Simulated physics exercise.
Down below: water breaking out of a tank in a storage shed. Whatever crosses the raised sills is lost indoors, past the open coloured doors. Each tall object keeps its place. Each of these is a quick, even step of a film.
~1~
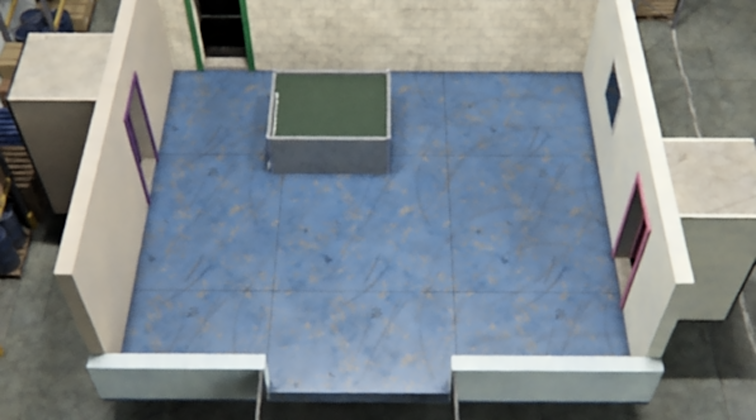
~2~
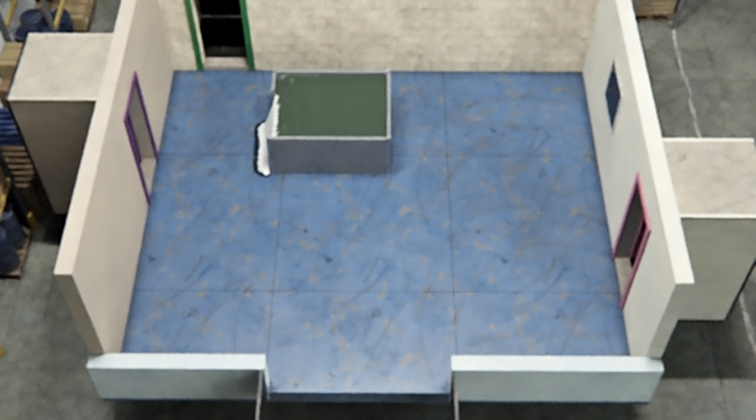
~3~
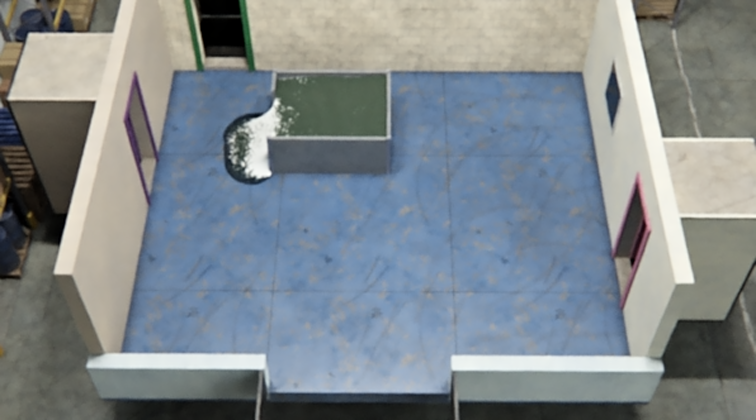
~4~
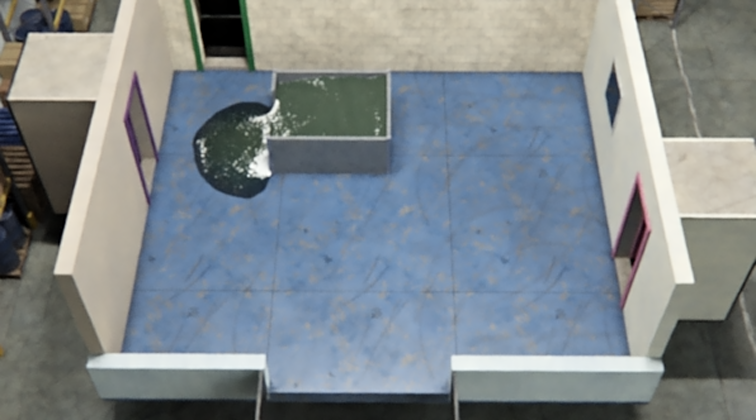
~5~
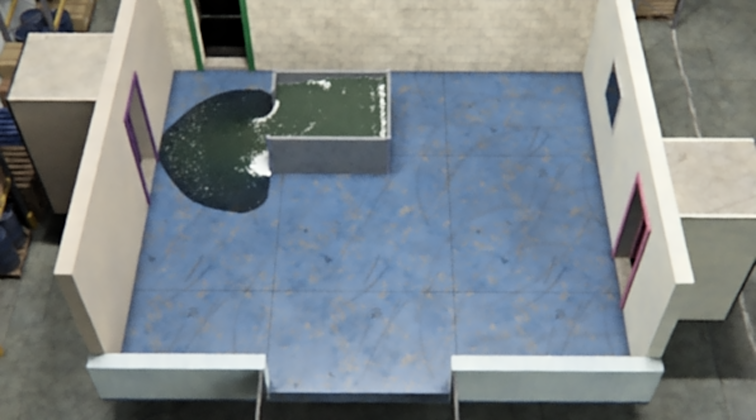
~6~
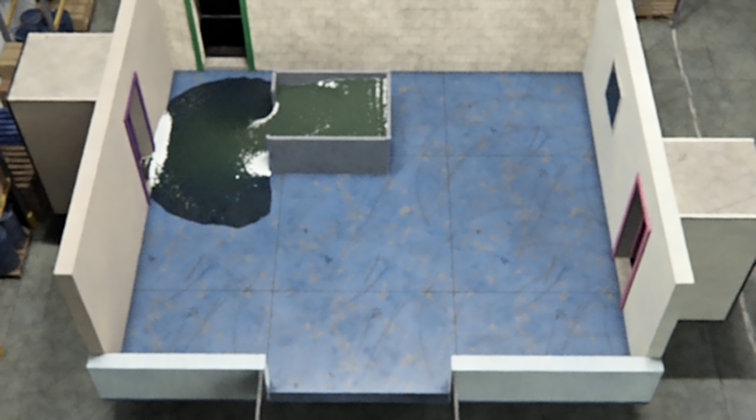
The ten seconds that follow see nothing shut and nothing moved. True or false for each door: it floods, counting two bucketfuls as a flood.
Purple door - true; green door - true; pink door - false.
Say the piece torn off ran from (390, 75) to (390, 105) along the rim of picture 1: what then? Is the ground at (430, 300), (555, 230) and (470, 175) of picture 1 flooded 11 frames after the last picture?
Sequence of results: Missed by the flood, reached by the flood, reached by the flood.
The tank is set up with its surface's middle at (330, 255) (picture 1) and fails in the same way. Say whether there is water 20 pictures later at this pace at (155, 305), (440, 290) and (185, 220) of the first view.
I'd say swamped for the first, still dry for the second and swamped for the third.
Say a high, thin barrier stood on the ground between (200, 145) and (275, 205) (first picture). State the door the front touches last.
It's the door marked pink.
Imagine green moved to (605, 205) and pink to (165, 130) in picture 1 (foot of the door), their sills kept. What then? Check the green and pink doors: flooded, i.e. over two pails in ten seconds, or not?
Result: Green remains beneath it, pink goes past the limit.
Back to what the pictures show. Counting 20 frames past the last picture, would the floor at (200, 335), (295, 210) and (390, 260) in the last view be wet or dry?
First spot soaked, second not wet, third not wet.
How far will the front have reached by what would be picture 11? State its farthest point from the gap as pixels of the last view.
Roughly at (135, 281).
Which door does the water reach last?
My answer is the one in pink.
A moment on, water covers 15 % of the floor; the purple door far over two buckets in, the green door wet at the sill, nothing in, the pink door not reached.
Next, water covers 20 % of the floor; the purple door far over two buckets in, the green door under two buckets in, the pink door not reached.
Then, water covers 35 % of the floor; the purple door far over two buckets in, the green door over two buckets in, the pink door not reached.
Later, water covers 60 % of the floor; the purple door far over two buckets in, the green door over two buckets in, the pink door not reached.
In the end, water covers 90 % of the floor; the purple door far over two buckets in, the green door over two buckets in, the pink door wet at the sill, nothing in.
